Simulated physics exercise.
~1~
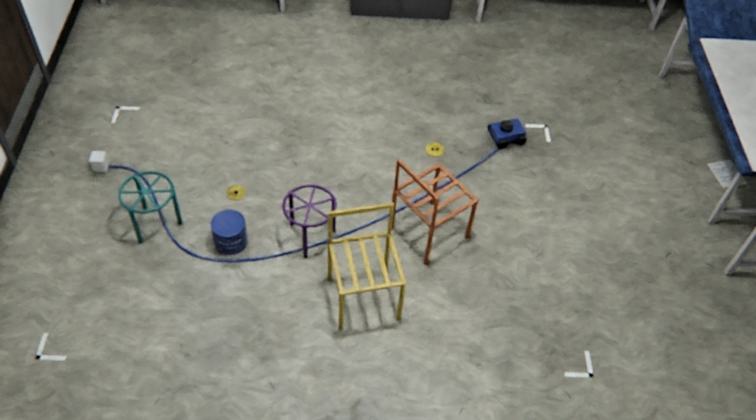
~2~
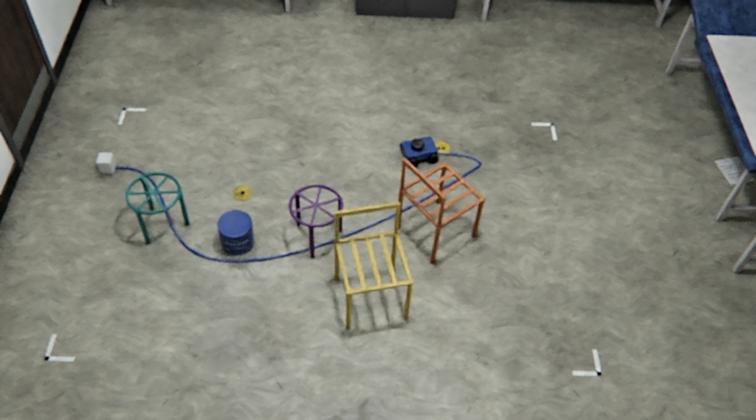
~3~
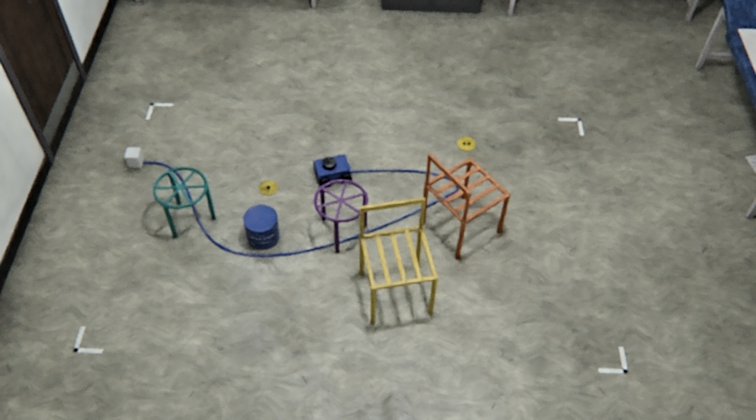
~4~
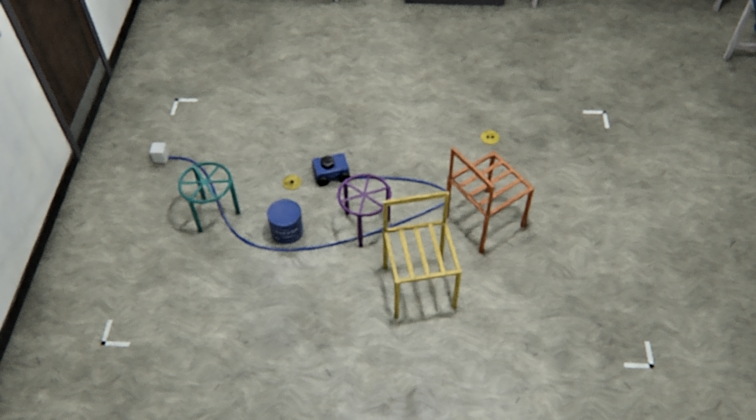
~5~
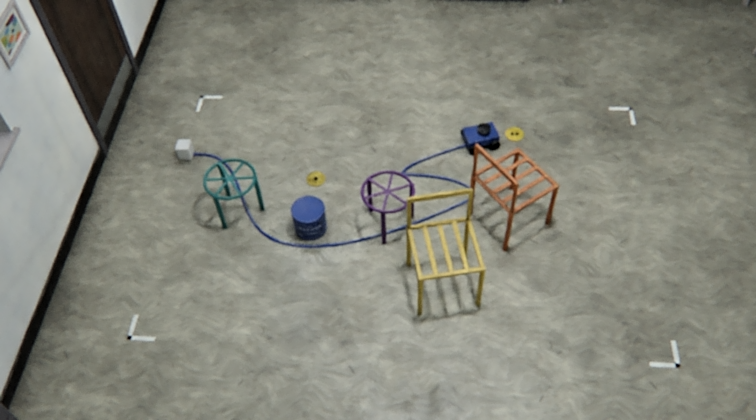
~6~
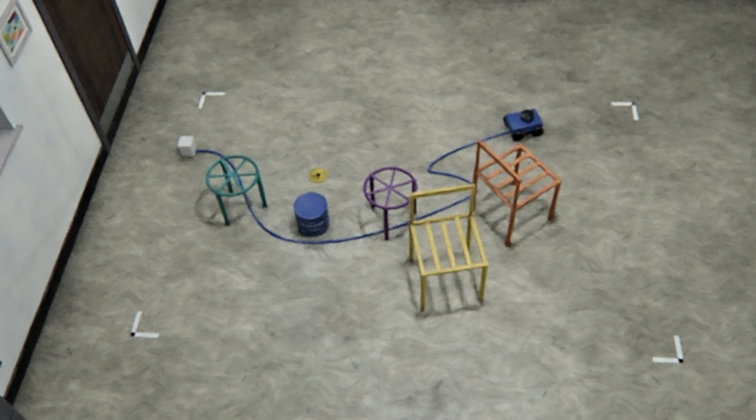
A blue cart trailing a cord drives left behind the chairs, then returns right and stops.
